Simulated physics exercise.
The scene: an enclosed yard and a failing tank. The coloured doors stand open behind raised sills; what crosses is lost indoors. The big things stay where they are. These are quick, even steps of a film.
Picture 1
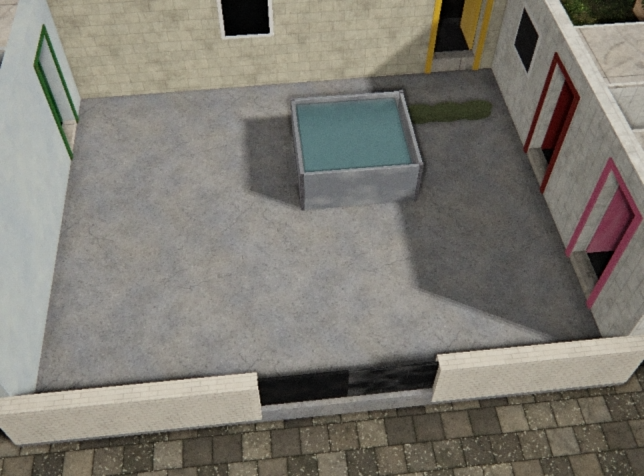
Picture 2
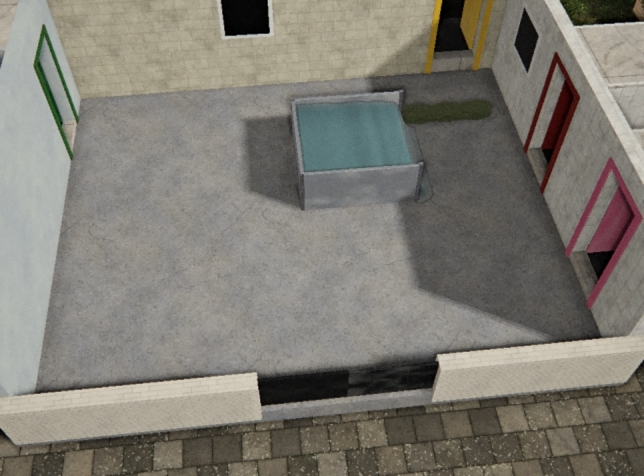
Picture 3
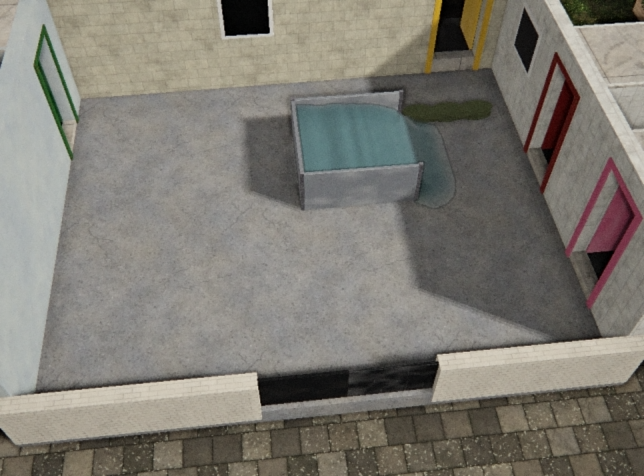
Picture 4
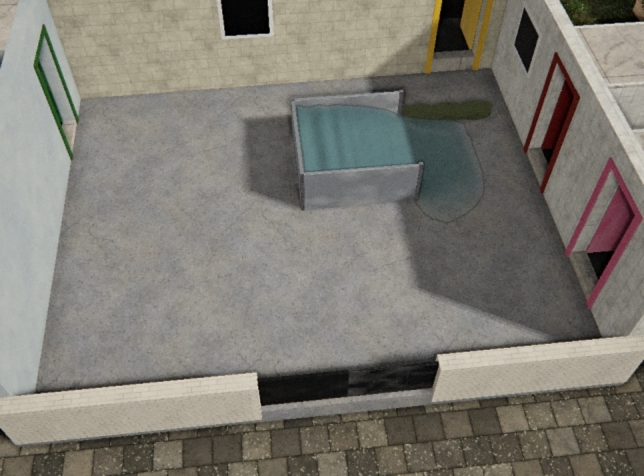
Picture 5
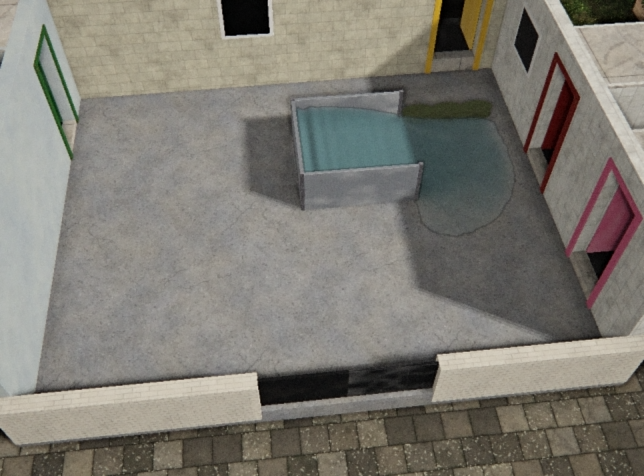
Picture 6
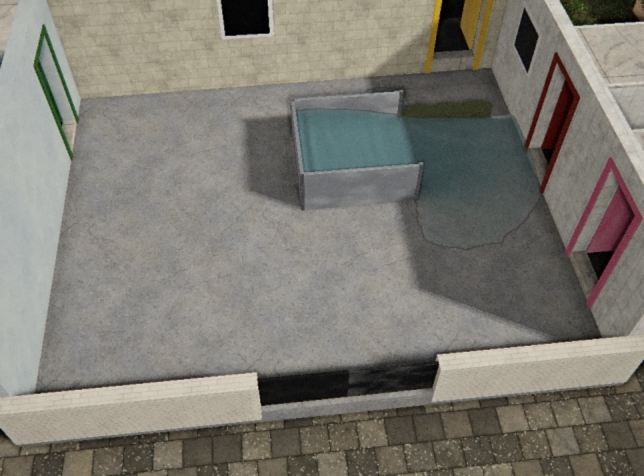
Water poured out of the open right side of a raised tank in a walled yard and spread across the grey ground in a widening pool, past a green strip and toward the red doorway.
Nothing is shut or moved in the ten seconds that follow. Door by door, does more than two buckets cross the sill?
One by one: The green door holds within the limit; the red door floods; the yellow door holds within the limit; the pink door holds within the limit.
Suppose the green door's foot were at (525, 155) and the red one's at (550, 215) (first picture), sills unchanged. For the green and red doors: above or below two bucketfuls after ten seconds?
One by one: The green one is over; the red one takes more.
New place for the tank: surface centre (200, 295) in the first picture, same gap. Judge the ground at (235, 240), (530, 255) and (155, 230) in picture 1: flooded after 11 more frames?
As listed: Not flooded, covered, dry.
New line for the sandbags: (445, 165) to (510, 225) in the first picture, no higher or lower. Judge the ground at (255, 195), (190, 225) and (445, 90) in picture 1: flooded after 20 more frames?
In that order: Free of water, dry, wet.
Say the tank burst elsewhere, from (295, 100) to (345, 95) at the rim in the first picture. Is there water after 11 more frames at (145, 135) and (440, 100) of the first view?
One after the other: Under water, covered.
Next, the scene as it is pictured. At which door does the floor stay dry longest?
That is the door marked green.
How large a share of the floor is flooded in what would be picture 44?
I make it 75 per cent.
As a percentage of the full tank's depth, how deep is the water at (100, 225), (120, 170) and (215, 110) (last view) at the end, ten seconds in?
Roughly 10, 10 and 2 per cent, in turn.
A moment on, water covers 15 % of the floor; the green door not reached, the red door far over two buckets in, the yellow door not reached, the pink door wet at the sill, nothing in.
Next, water covers 20 % of the floor; the green door not reached, the red door far over two buckets in, the yellow door wet at the sill, nothing in, the pink door wet at the sill, nothing in.
Then, water covers 35 % of the floor; the green door not reached, the red door far over two buckets in, the yellow door wet at the sill, nothing in, the pink door wet at the sill, nothing in.
Later, water covers 75 % of the floor; the green door wet at the sill, nothing in, the red door far over two buckets in, the yellow door wet at the sill, nothing in, the pink door wet at the sill, nothing in.
In the end, water covers 90 % of the floor; the green door wet at the sill, nothing in, the red door far over two buckets in, the yellow door wet at the sill, nothing in, the pink door wet at the sill, nothing in.
